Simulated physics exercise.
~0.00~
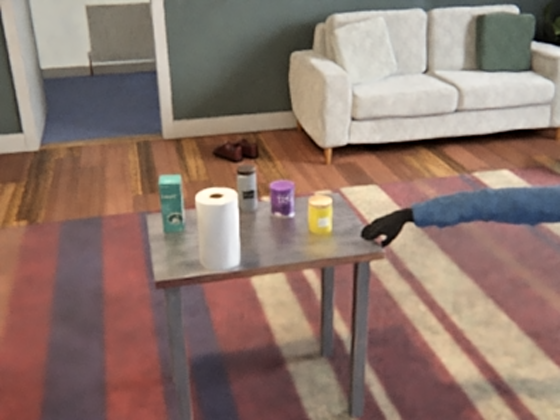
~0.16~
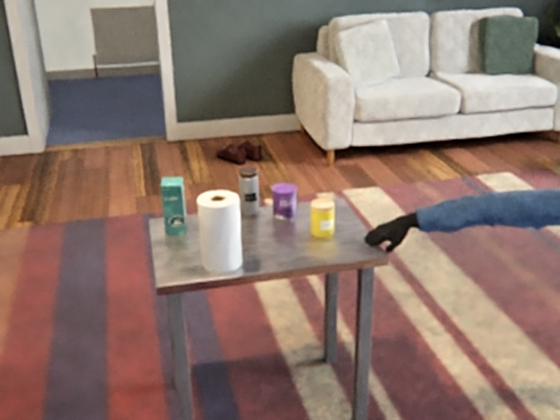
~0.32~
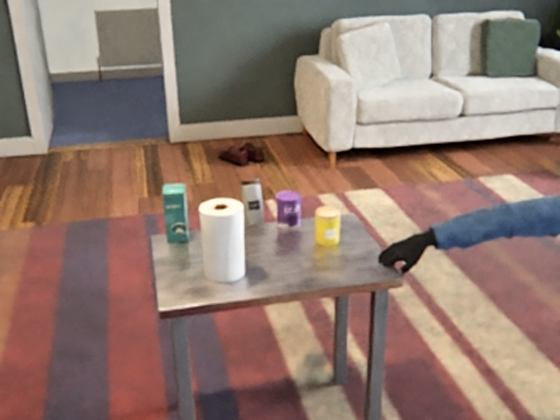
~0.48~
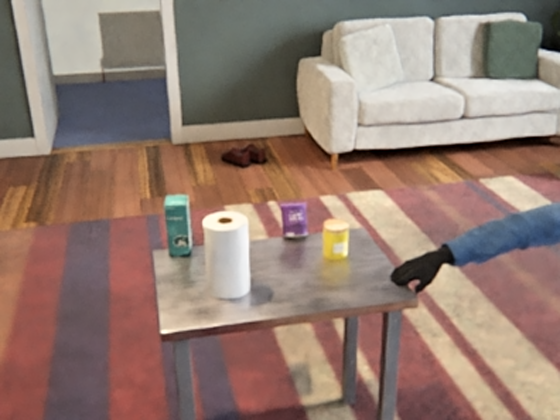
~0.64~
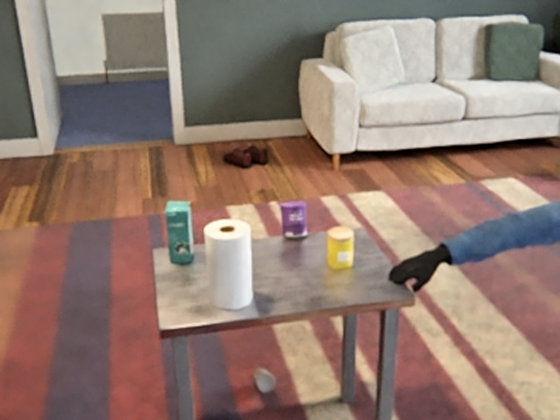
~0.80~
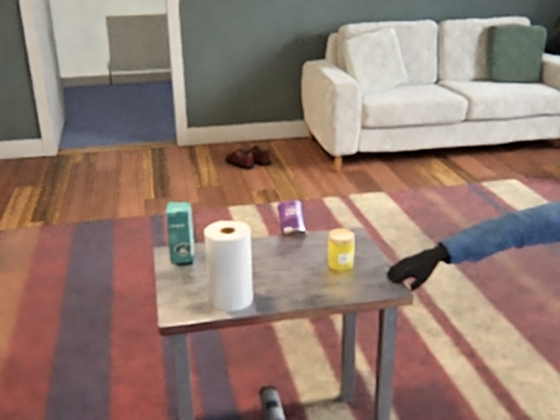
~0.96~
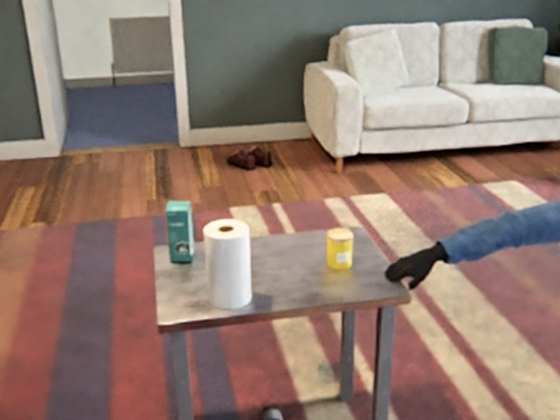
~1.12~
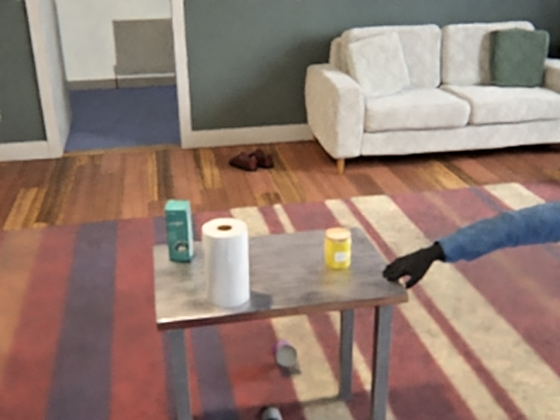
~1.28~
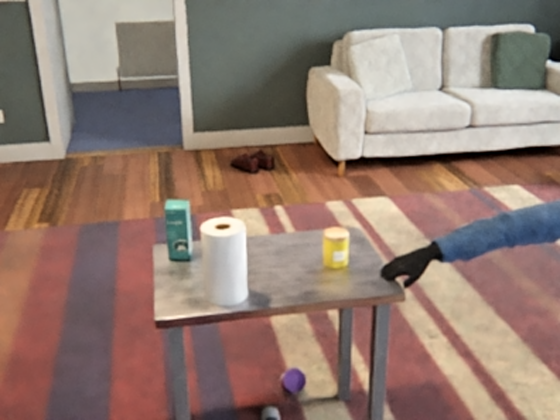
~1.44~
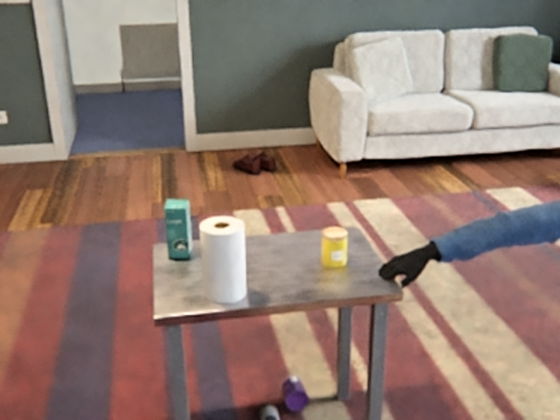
A gloved hand pulls a table forward, and a grey jar and purple tin fall off.
